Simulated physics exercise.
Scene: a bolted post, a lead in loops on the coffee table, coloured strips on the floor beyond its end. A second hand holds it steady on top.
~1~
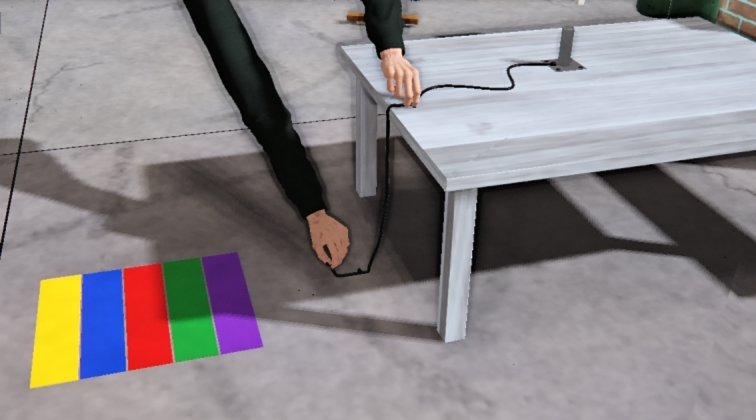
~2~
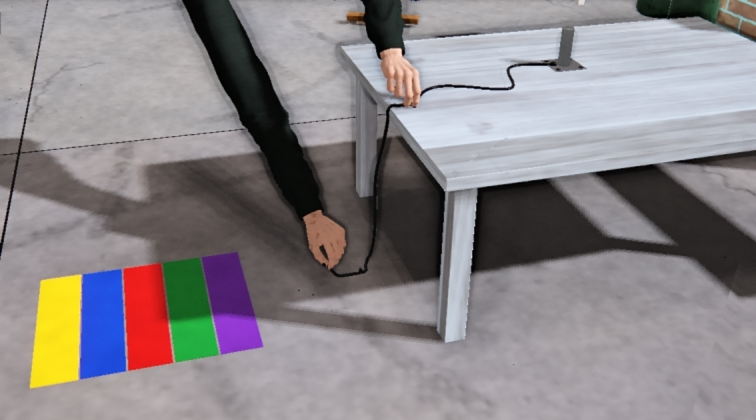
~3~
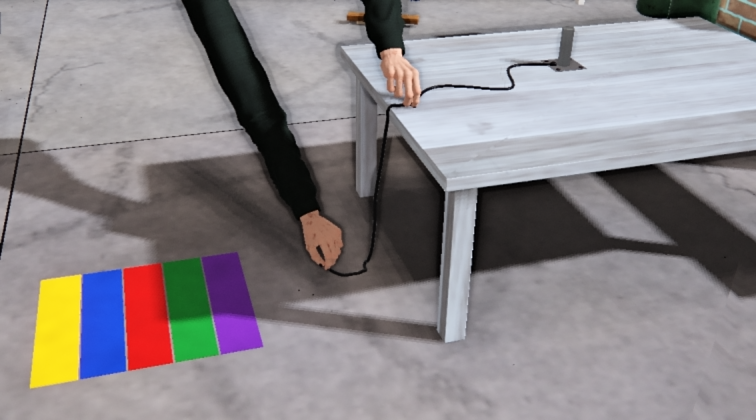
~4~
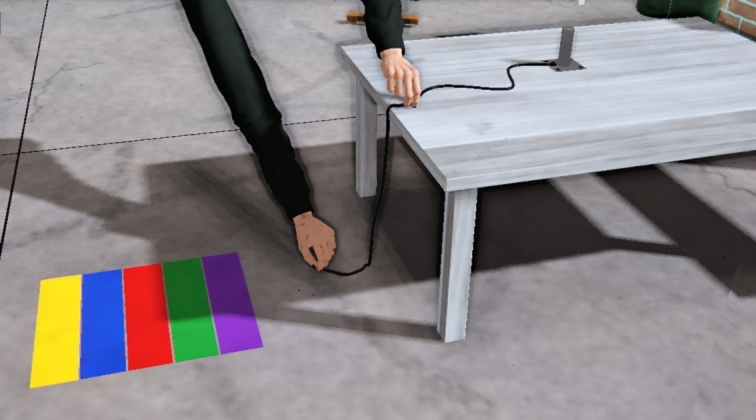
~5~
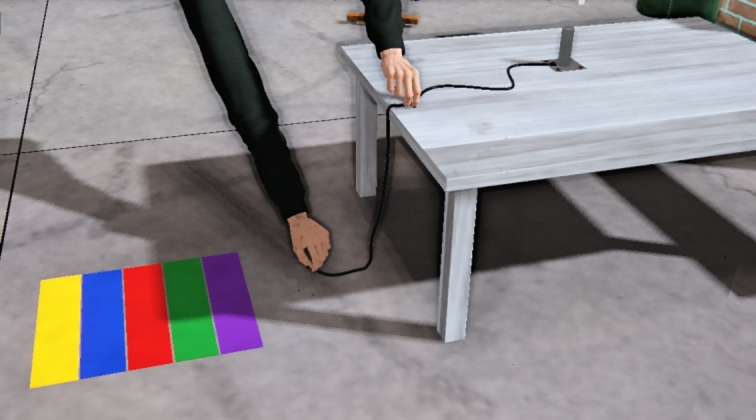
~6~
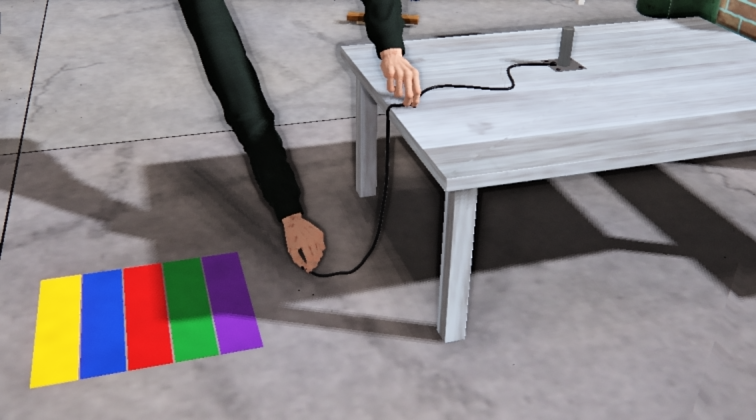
A white plank table stands at the right on a grey, shadowed concrete floor, seen from above by a camera that stays still. A black lead bends across its top and hangs over the near end, held by two dark-sleeved hands, with yellow, blue, red, green and purple strips at lower left. The lower hand draws the lead's end slightly leftward, while the upper hand stays at the table edge.
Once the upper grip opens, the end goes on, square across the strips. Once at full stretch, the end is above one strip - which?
The end stops over the red strip.
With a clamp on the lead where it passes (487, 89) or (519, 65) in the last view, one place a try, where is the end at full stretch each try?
Estimates in sequence: (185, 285) then (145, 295).
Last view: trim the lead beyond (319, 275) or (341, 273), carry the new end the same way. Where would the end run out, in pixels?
Taking the tries in order, the answers are (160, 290) and (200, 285).
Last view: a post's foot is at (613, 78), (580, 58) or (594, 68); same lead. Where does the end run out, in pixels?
Try by try, about (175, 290), (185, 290) and (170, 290).
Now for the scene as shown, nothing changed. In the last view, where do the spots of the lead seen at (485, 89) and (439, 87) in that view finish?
Near (445, 88) and (406, 96).
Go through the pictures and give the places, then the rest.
In the first frame, end (332, 265); purple (238, 331); green (194, 338); red (149, 346); blue (103, 354); yellow (55, 362).
In the second frame, end (328, 265); lead through (519, 65) (509, 89) (430, 89) (388, 117) (375, 192) (369, 256).
In the third frame, end (325, 266).
In the fourth frame, end (318, 267); lead through (519, 65) (509, 89) (430, 89) (388, 117) (382, 193) (370, 257).
In the fifth frame, end (312, 268).
In the sixth frame, end (307, 269); lead through (519, 65) (509, 89) (430, 89) (388, 117) (385, 192) (367, 256).
Early on, end near (224, 281); over purple.
Midway, end near (170, 290); over green.
At the end of the slack, end near (139, 295); over red. It halts on the red strip.
